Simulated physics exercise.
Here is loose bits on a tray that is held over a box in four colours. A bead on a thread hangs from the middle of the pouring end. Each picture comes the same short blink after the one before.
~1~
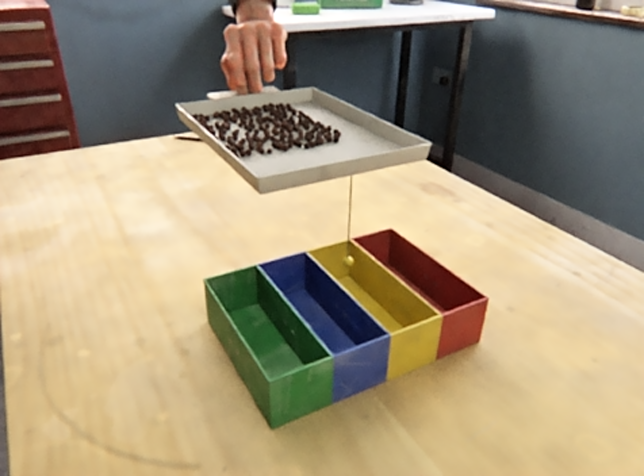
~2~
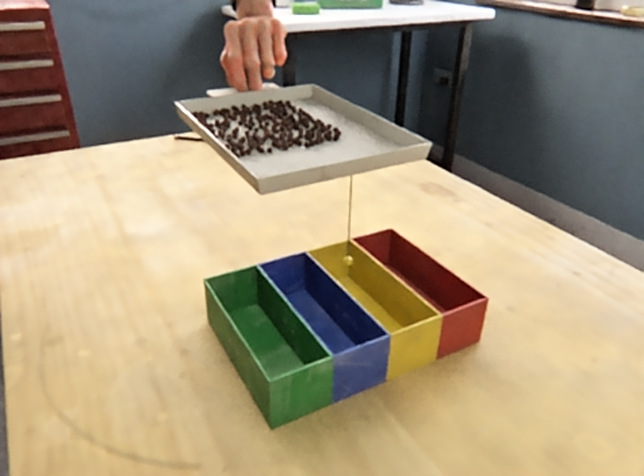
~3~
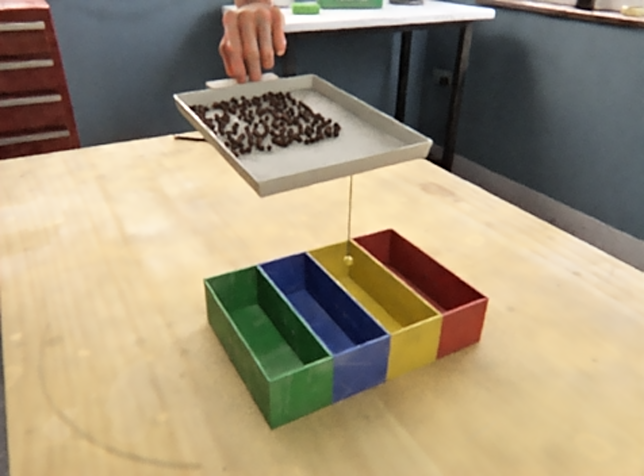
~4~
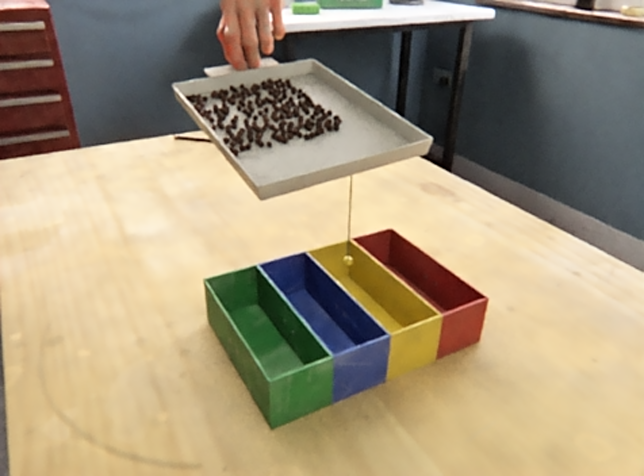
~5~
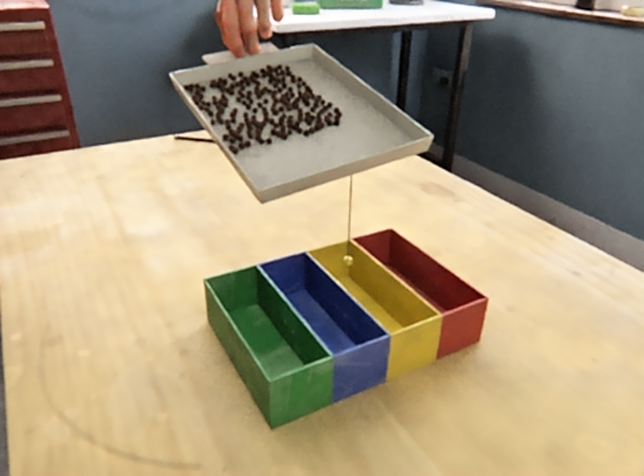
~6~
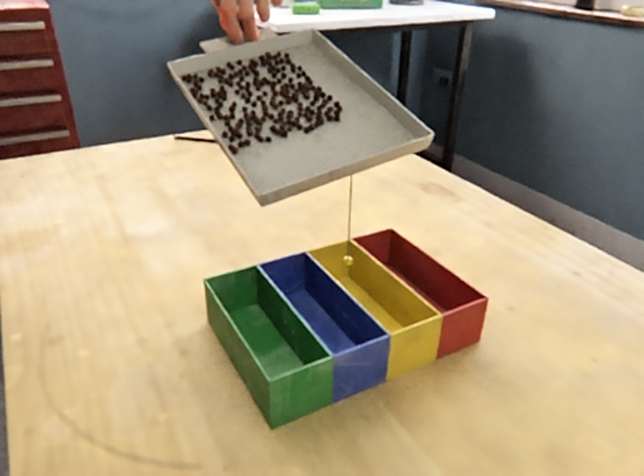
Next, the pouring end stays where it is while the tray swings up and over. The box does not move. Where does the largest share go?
It favours the green compartment.
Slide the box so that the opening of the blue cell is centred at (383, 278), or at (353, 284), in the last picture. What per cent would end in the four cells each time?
First some 10, then 70 per cent.
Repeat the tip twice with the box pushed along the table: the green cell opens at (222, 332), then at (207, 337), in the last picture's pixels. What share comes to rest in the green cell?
The first gives 0 %, the second 0 %.
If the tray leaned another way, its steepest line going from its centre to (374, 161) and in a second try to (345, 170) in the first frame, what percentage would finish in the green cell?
The first gives 0 %, the second 10 %.
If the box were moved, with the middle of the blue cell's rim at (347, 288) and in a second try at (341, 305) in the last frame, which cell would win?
In turn: Green; the green cell.
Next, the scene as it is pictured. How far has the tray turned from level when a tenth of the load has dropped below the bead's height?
Roughly 60°.
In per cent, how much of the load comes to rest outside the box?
Near 0 %.
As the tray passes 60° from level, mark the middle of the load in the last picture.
Roughly at (274, 192).
Just after the last frame, tray tipped steeply; the larger part on the tray; about a tenth in the green cell; just a few in the blue cell; about a tenth falling or outside the box.
A moment on, tray tipped right over; roughly two thirds on the tray; roughly a quarter in the green cell; about a tenth in the blue cell; just a few falling or outside the box.
Further on, tray tipped past a quarter turn; roughly two thirds in the green cell; roughly a quarter in the blue cell; just a few falling or outside the box.
When it is over, tray tipped past a quarter turn; roughly two thirds in the green cell; roughly a quarter in the blue cell; not one in the yellow cell; not one in the red cell; just a few outside the box.
